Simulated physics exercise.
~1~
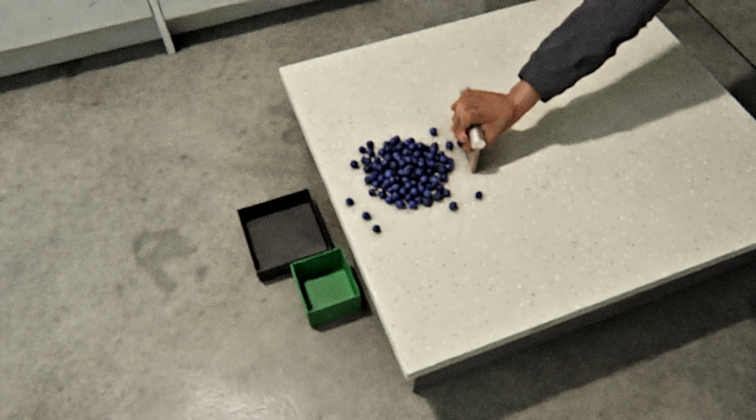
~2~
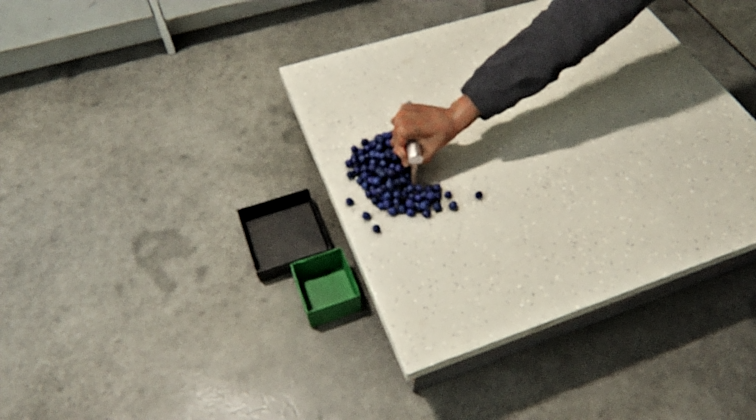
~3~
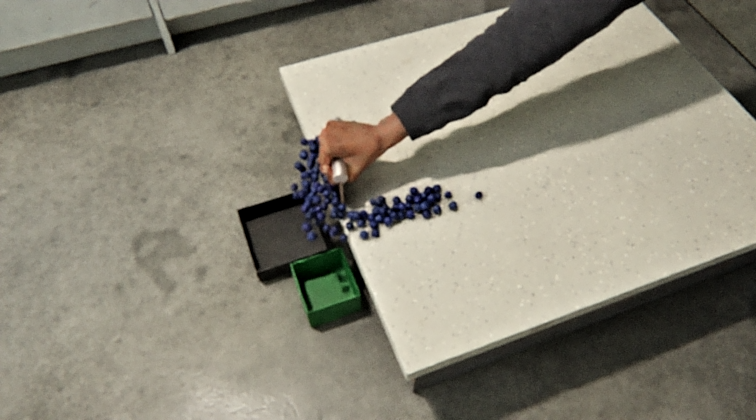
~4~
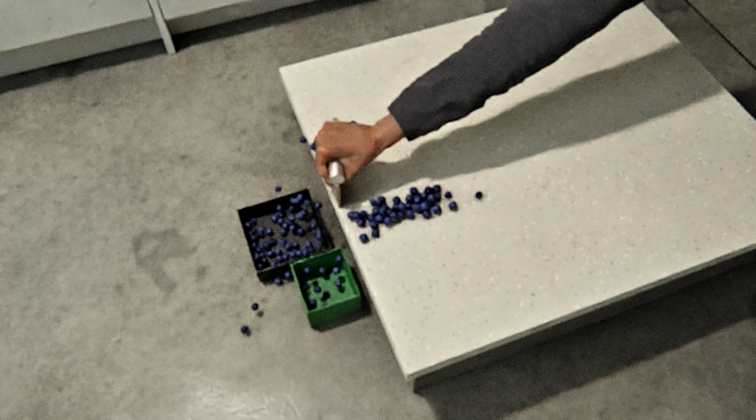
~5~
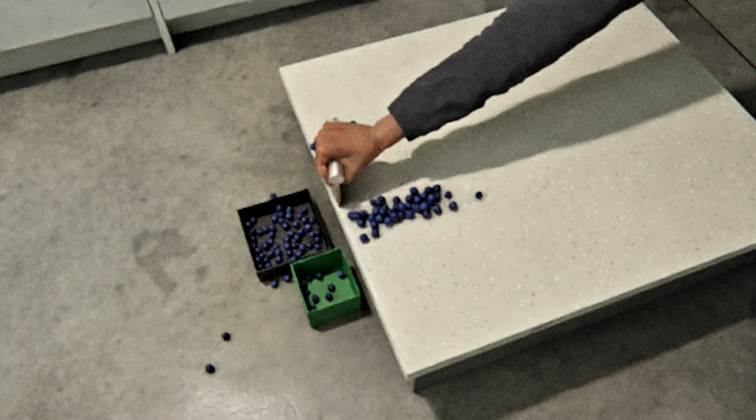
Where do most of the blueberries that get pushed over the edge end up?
Most of them land in the black tin, which takes a large share of the pile. Only a small share drops into the green tin, and just a few miss both and end up on the floor.
